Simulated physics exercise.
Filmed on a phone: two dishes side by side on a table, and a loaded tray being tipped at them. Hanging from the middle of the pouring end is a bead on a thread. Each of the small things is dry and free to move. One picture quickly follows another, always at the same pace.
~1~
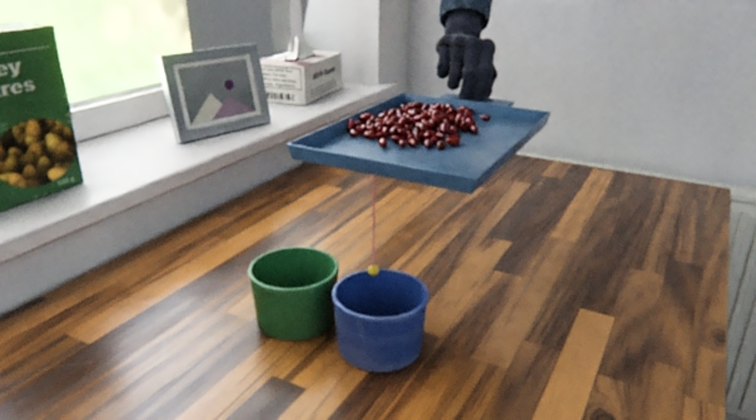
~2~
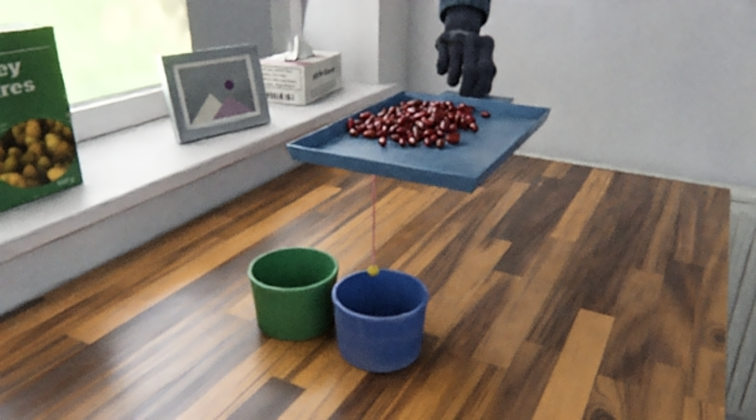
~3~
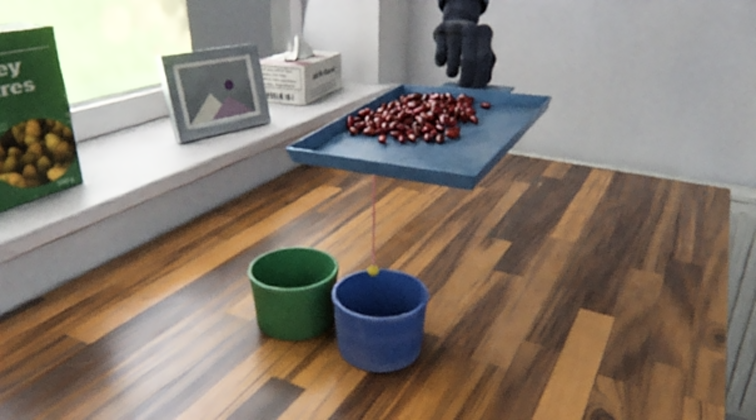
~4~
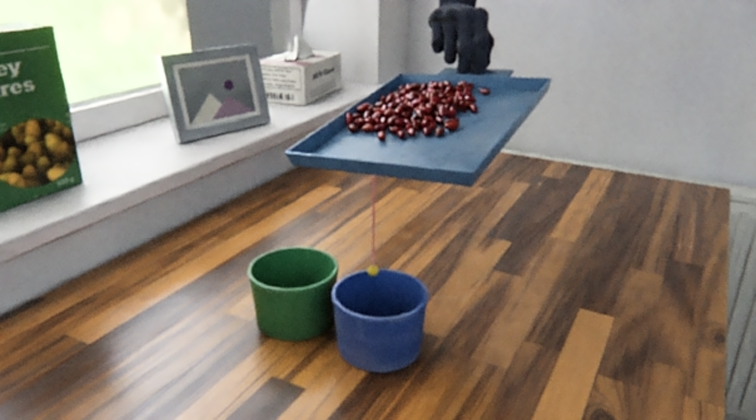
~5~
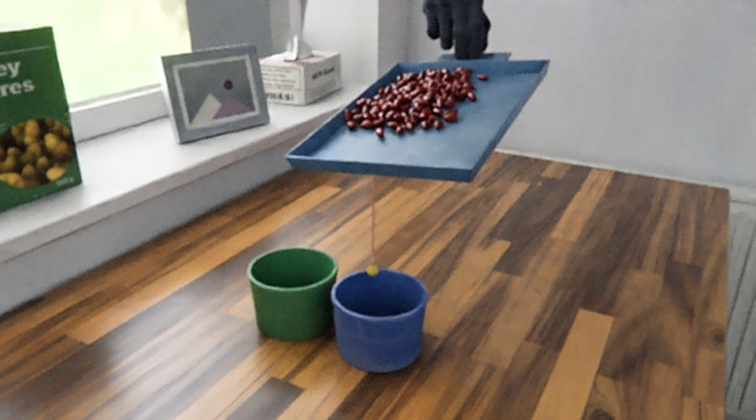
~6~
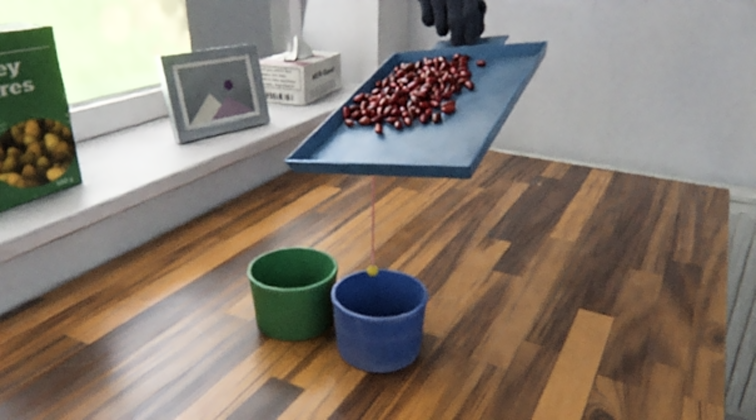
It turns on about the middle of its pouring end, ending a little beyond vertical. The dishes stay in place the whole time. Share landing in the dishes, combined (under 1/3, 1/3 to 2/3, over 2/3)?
Over 2/3.
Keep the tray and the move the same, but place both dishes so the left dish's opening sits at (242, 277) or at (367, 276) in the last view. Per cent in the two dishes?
About 30 and 10 per cent respectively.
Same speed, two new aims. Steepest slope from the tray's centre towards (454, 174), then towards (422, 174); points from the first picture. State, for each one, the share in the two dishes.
Case one near 10 %; case two near 20 %.
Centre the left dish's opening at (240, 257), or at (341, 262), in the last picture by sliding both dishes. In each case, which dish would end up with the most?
Run 1: The one on the right side. Run 2: The one on the left side.
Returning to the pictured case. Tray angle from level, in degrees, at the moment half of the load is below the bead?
Near 95 degrees.
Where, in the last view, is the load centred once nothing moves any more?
Once it all stops, the middle lies near (294, 306).
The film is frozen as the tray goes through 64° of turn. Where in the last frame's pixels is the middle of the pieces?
Near the pixel (329, 130).
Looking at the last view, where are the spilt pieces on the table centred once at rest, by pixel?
Estimate: About (206, 366).
Soon, tray tipped steeply; most on the tray; a stray few in the left dish; a stray few outside both; a small part in the air.
A while on, tray tipped past a quarter turn; about a quarter on the tray; about two thirds in the left dish; a small part outside both; about a quarter in the air.
Towards the end, tray tipped past a quarter turn; a stray few in the right dish; most in the left dish; a small part outside both.
Finally, tray tipped past a quarter turn; a stray few in the right dish; most in the left dish; a small part outside both.
